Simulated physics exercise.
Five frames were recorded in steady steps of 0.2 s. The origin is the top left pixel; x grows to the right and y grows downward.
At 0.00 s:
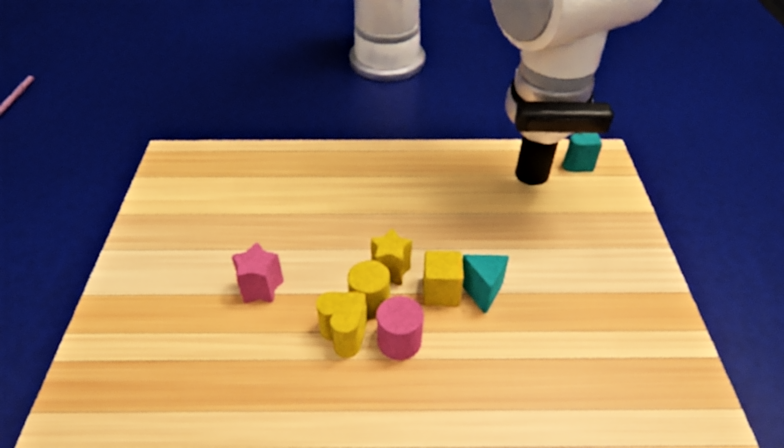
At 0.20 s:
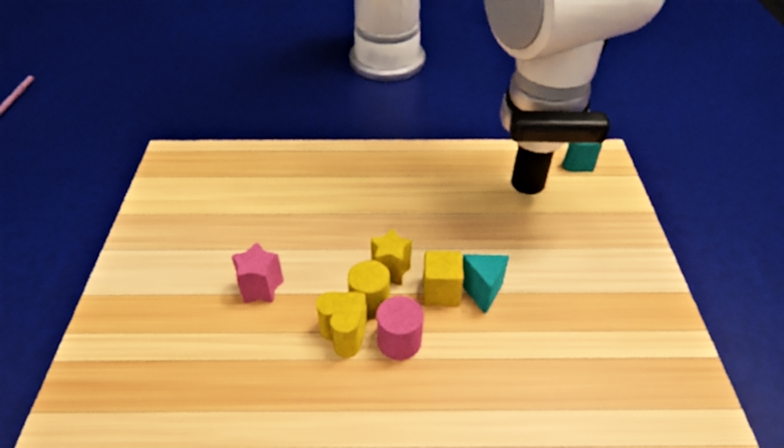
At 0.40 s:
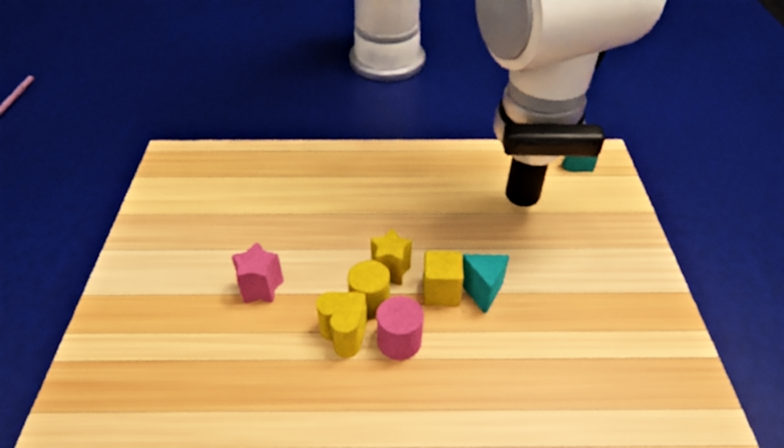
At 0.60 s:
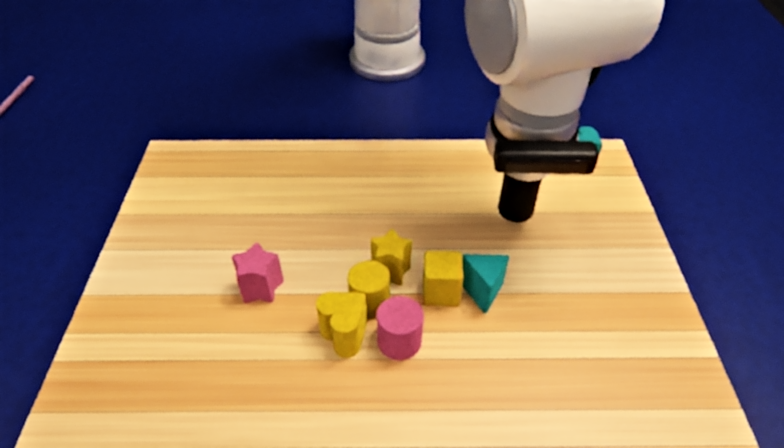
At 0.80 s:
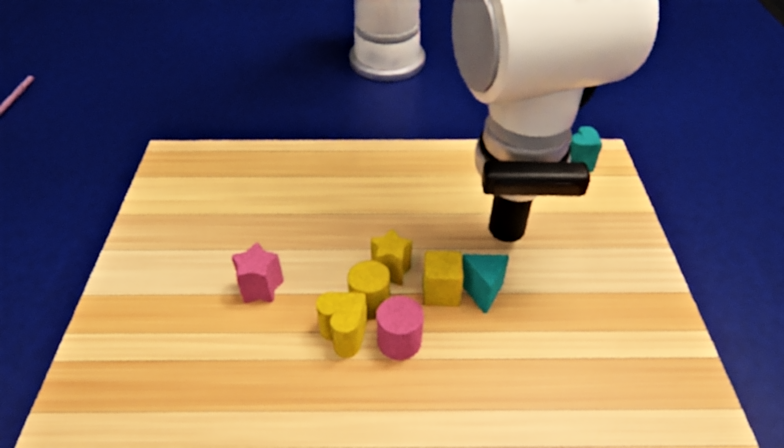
A white robot arm with a black peg at its tip moves slowly down and slightly left from the upper right of a pale striped wooden board, seen from above at a fixed angle. Yellow blocks cluster near the centre beside a pink cylinder and a turquoise triangle, with a pink star at left and another turquoise block in the far right corner. Every block stays still while the peg nears the yellow square and triangle without touching them.
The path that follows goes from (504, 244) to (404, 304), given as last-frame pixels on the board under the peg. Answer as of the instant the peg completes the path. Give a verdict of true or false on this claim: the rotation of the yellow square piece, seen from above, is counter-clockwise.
Answer: False.
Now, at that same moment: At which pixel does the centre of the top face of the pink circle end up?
It should be at (377, 344) by then.
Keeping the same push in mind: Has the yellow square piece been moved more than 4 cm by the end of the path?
Yes, that is what happens.
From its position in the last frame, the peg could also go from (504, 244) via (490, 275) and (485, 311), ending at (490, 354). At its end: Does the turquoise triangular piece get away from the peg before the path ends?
My answer is yes.
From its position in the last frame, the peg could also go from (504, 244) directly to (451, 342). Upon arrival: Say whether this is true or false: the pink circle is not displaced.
This is true.
The first path, step by step. One third of the way, peg at (474, 248); nothing pushed yet.
Two thirds of the way, peg at (440, 268); pink circle at (395, 320); yellow square piece at (414, 284); turquoise triangular piece at (483, 269), turned 30° anticlockwise.
At the end, peg at (404, 289); yellow circle at (362, 276); pink circle at (377, 344); yellow square piece at (388, 307), turned 20° clockwise; turquoise triangular piece at (483, 269), turned 30° anticlockwise.
